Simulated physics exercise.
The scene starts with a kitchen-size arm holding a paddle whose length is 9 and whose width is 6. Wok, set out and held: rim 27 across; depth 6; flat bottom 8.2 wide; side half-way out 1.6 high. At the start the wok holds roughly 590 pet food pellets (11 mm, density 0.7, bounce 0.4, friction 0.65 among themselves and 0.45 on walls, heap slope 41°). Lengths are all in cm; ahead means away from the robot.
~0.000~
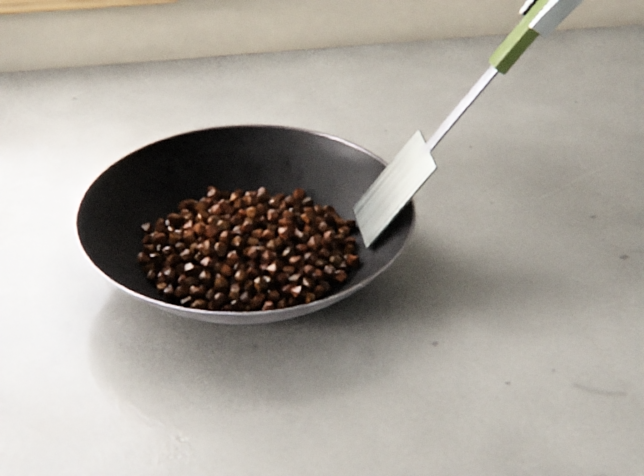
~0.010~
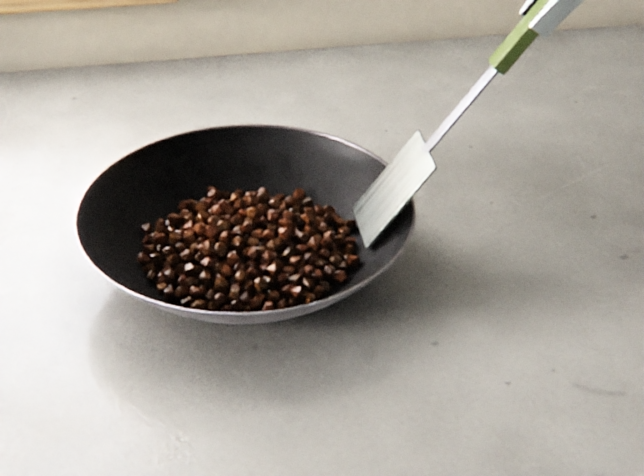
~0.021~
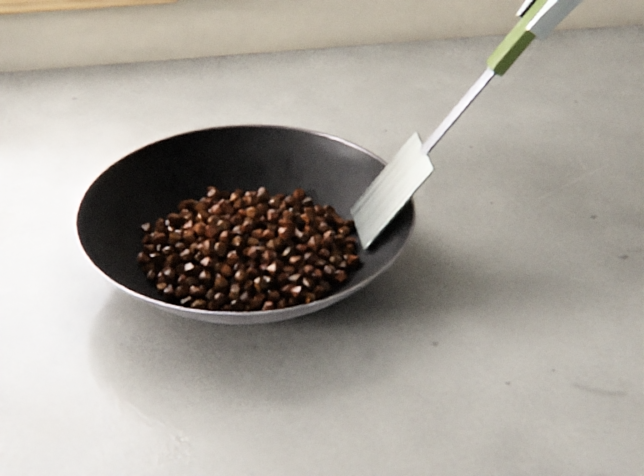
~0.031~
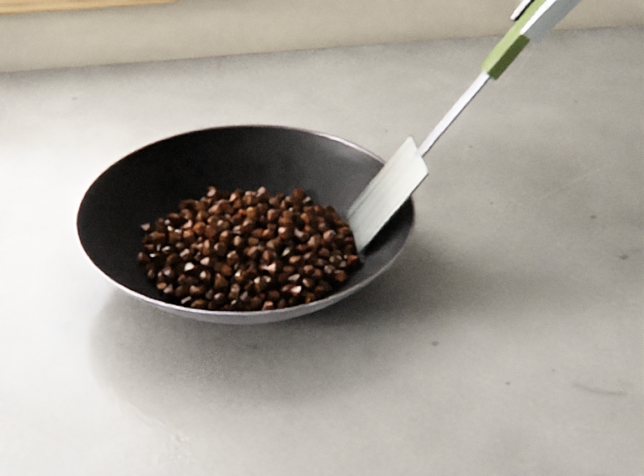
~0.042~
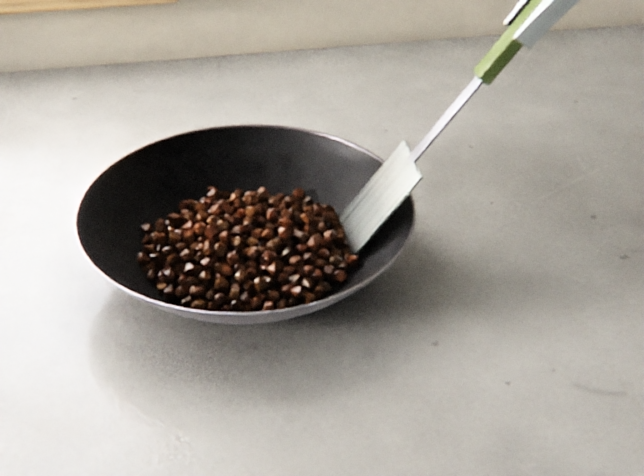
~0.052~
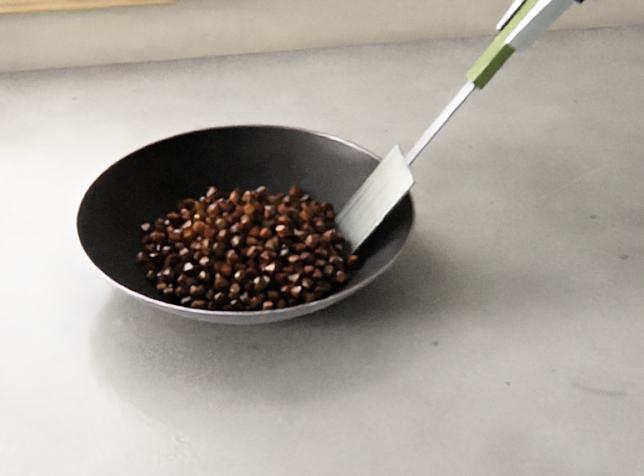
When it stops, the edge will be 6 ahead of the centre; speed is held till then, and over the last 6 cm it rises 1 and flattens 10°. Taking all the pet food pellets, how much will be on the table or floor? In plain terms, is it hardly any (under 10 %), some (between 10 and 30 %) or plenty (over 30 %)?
Hardly any - under 10 %.
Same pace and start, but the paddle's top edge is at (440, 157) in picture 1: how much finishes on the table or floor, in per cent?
Roughly 5 percent ends on the table or floor.
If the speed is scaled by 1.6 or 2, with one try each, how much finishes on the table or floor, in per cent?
The two tries give roughly 15 and 15 in a hundred.
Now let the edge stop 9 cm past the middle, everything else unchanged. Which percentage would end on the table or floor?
Then the share is near 20 in a hundred.
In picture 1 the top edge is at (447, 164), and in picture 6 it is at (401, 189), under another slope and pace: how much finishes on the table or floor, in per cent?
It works out to about 10 %, more or less.
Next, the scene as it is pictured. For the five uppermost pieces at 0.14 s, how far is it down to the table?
Estimated height above table: Approx. 6 cm.
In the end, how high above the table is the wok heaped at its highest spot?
About 8.0 cm above the table.
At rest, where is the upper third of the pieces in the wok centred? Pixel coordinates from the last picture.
Pixel estimate: About (130, 228).
By 0.14 s, sloping 53°, highest piece 6 above the table; 591 in the wok.
By 0.24 s, sloping 49°, highest piece 6 above the table; 591 in the wok.
By 0.48 s, sloping 43°, highest piece 7 above the table; 573 in the wok, 14 on the table or floor, 4 on the blade or in flight.
By 1.53 s, sloping 43°, highest piece 7 above the table; 573 in the wok, 18 on the table or floor.
Final count, 573 in the wok, 18 on the table or floor. That is 3 % on the table or floor.
